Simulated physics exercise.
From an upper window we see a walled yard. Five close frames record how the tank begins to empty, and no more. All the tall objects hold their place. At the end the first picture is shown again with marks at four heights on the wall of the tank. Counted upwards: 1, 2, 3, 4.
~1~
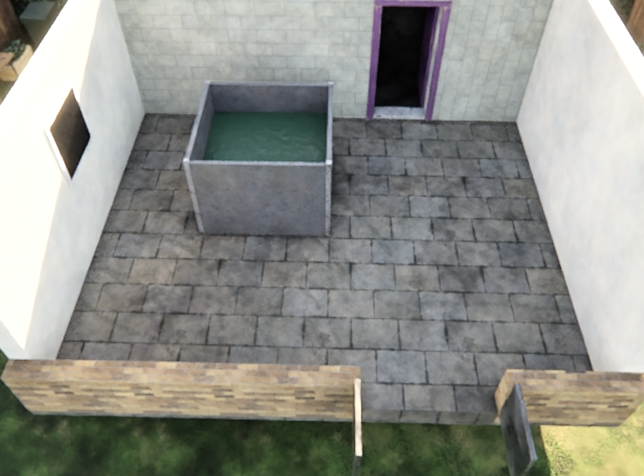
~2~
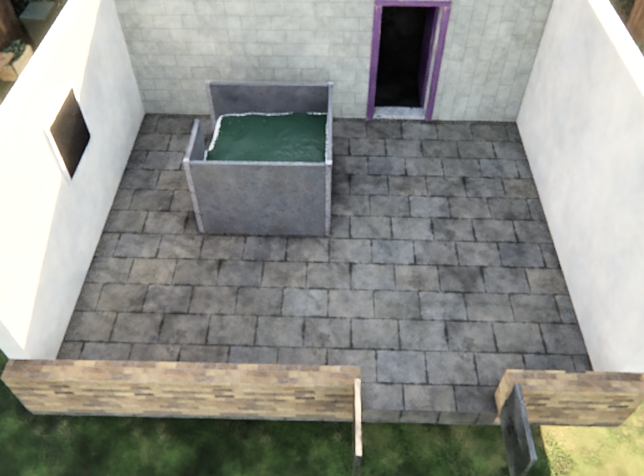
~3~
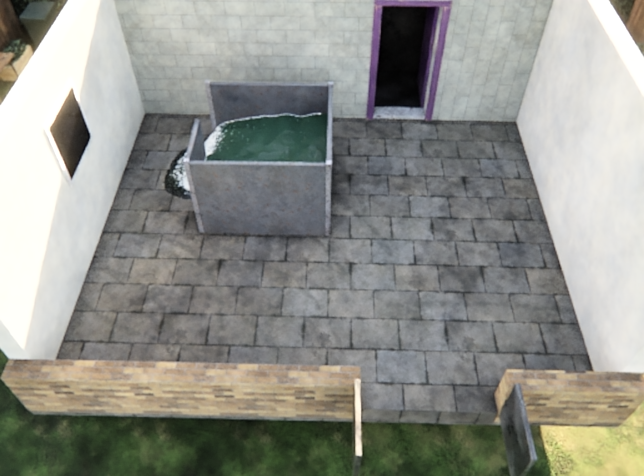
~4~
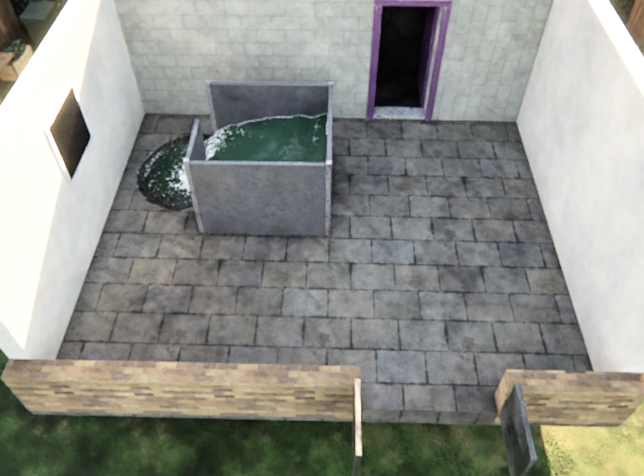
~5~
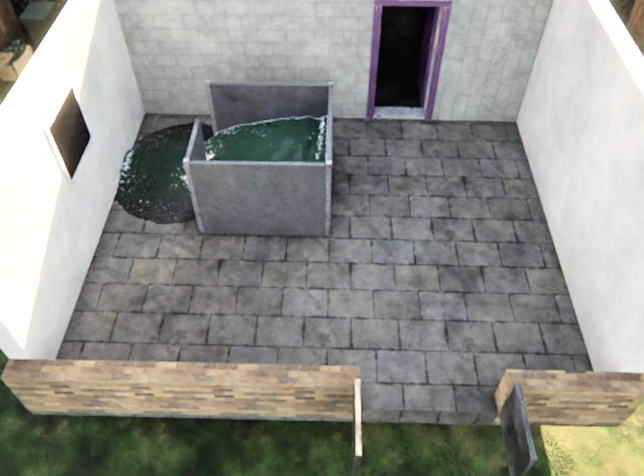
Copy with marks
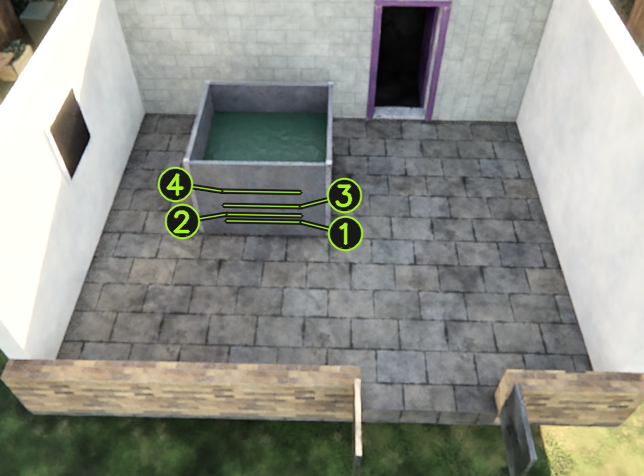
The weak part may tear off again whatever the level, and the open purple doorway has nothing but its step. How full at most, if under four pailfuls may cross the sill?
4.
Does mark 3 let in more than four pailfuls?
No, that is safe.
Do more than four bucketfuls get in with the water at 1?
No, that is safe.
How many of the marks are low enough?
All four.
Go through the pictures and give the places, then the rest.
Water in the tank at rest, its middle at (266, 147); foot of the purple doorway at (399, 119); open gate at (434, 366).
Water covers 1 % of the ground, its front hidden from here.
Water covers 3 % of the ground and shows as far out as (173, 189).
Water covers 5 % of the ground and shows as far out as (142, 175).
Water covers 9 % of the ground and shows as far out as (117, 190).
On the marked copy, 1 at (263, 221); 2 at (263, 215); 3 at (262, 206); 4 at (260, 191); from the bottom up 1, 2, 3, 4.
With 1, nothing gets over.
With 2, nothing gets over.
With 3, nothing gets over.
With 4, a splash gets over, under a bucket.
